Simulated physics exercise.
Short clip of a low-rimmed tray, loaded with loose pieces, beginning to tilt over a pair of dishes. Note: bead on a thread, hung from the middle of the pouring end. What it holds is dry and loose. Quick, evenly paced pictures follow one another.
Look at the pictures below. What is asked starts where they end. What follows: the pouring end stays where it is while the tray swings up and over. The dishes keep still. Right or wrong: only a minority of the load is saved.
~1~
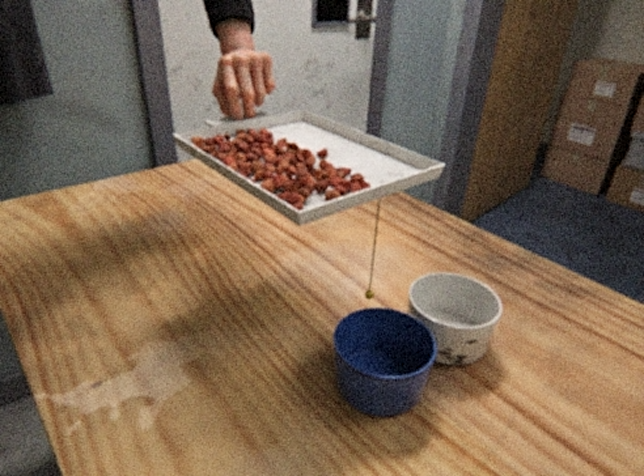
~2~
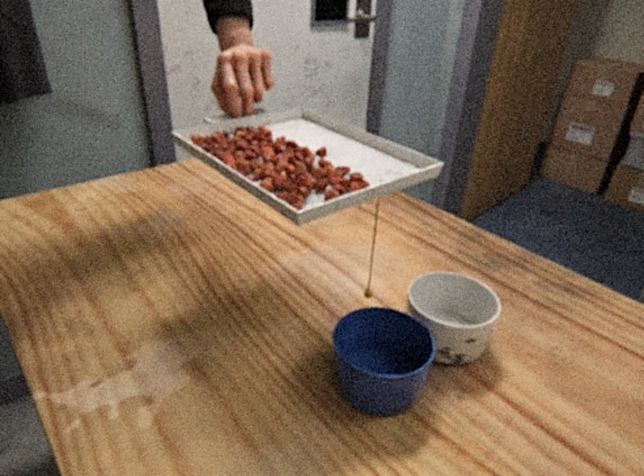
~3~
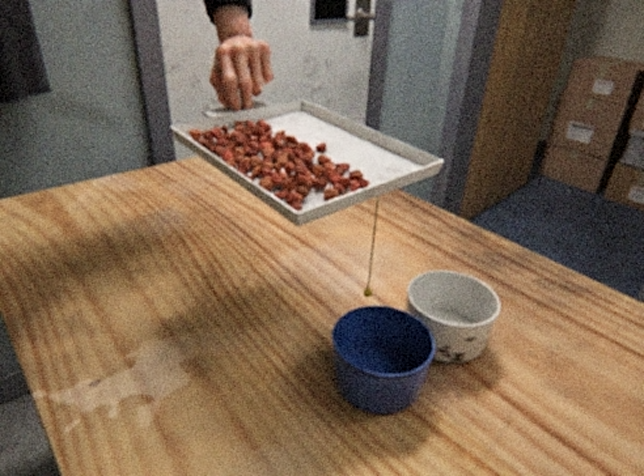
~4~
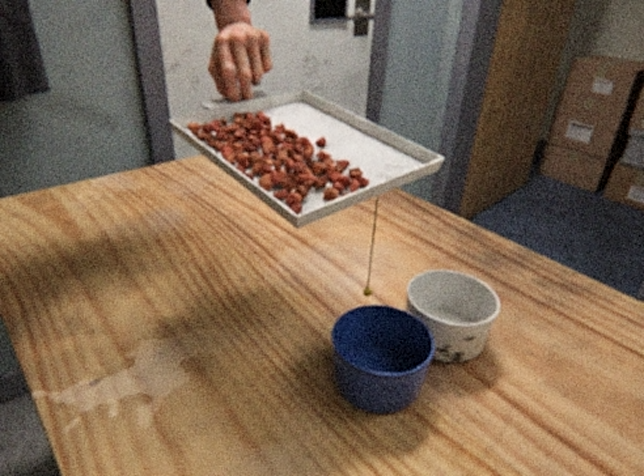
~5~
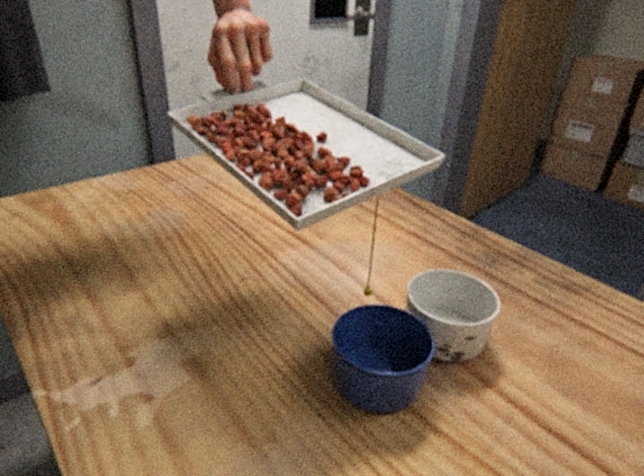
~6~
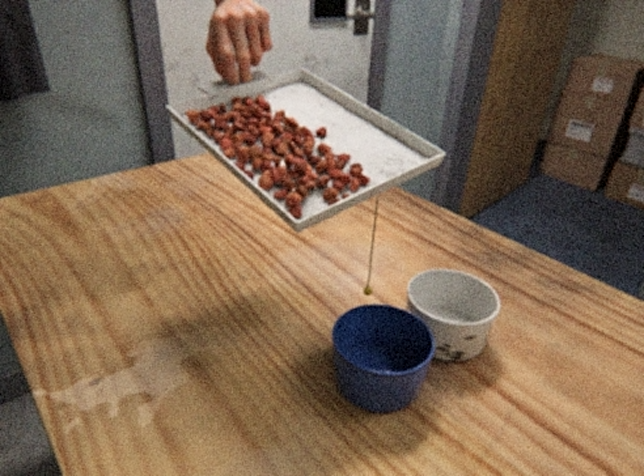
Right, only a minority is saved.
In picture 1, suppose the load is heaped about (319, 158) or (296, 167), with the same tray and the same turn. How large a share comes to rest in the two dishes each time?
From the first start you get 20 in a hundred, from the second 20 in a hundred.
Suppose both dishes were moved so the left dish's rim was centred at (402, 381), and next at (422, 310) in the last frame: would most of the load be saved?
In the first position a minority, in the second a minority.
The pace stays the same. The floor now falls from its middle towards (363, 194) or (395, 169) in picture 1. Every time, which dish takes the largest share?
Outcome by order - one: Left side; two: Right side.
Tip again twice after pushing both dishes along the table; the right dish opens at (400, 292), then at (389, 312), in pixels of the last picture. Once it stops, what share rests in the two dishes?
Trial 1 around 90 percent, trial 2 around 80 percent.
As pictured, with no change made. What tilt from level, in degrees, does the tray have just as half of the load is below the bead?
Roughly 90 degrees at that moment.
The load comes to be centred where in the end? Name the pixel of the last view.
About (308, 398).
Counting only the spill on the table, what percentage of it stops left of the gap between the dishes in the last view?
It amounts to some 100 percent.
Soon, tray tipped steeply; all on the tray.
A while on, tray tipped right over; a small part on the tray; a small part in the left dish; most outside both; a small part in the air.
Towards the end, tray tipped past a quarter turn; a small part in the left dish; most outside both.
Finally, tray tipped past a quarter turn; a small part in the left dish; none in the right dish; most outside both.
